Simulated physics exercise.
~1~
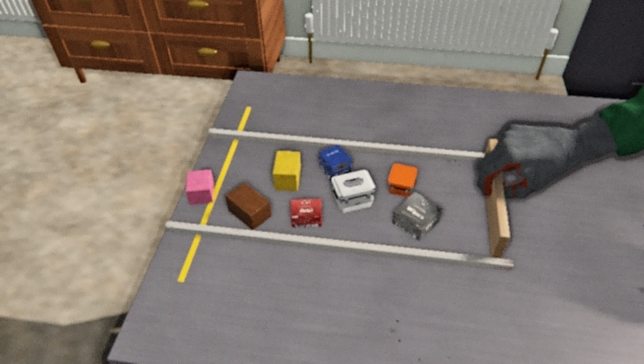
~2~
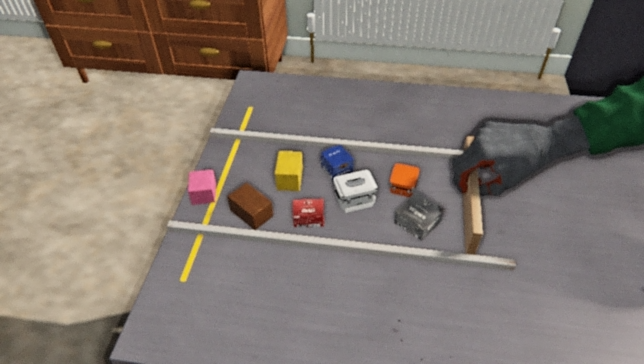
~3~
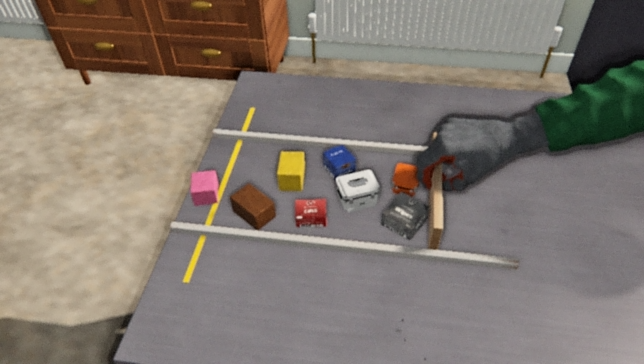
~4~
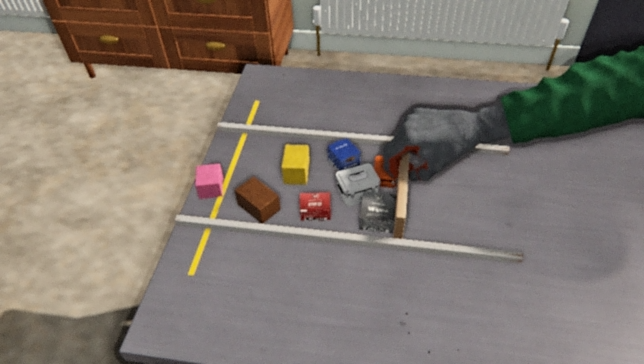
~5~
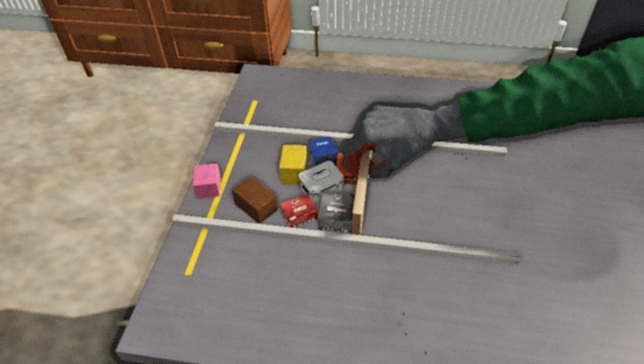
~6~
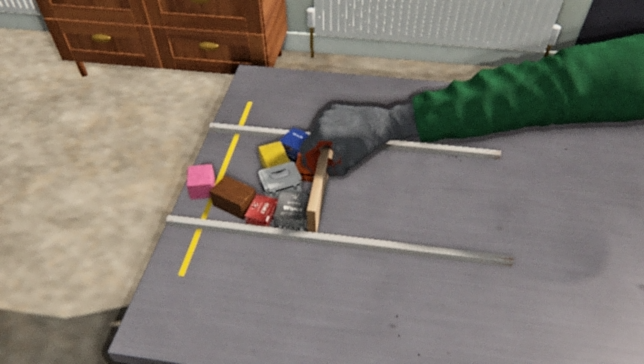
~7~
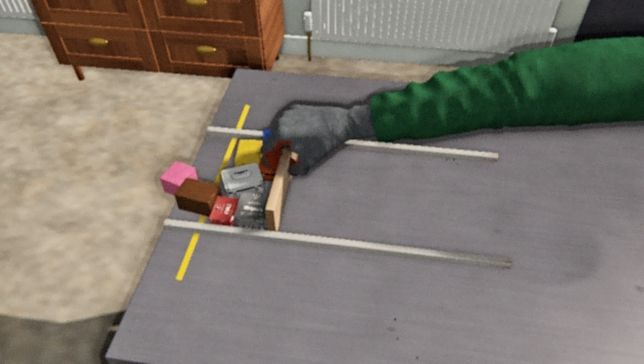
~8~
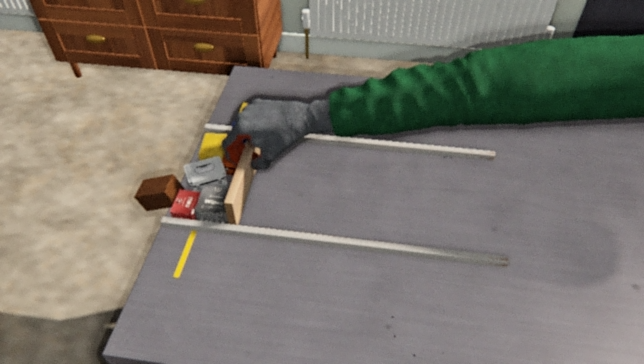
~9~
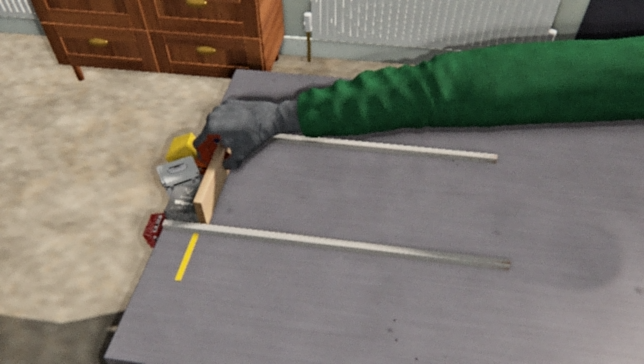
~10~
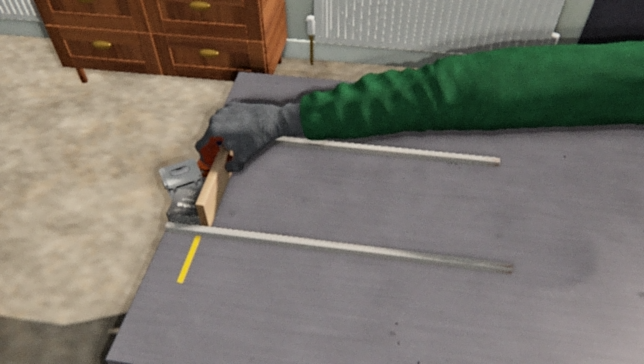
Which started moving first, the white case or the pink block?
The white case started moving first, while the pink block stayed still near the table's edge until the pushed group reached it later.
A gloved hand slid an upright wooden board left across a grey table, gathering small boxes and blocks and pushing them past the yellow tape, until the pink, brown, red and yellow ones went over the edge while the grey, white and orange ones stayed.
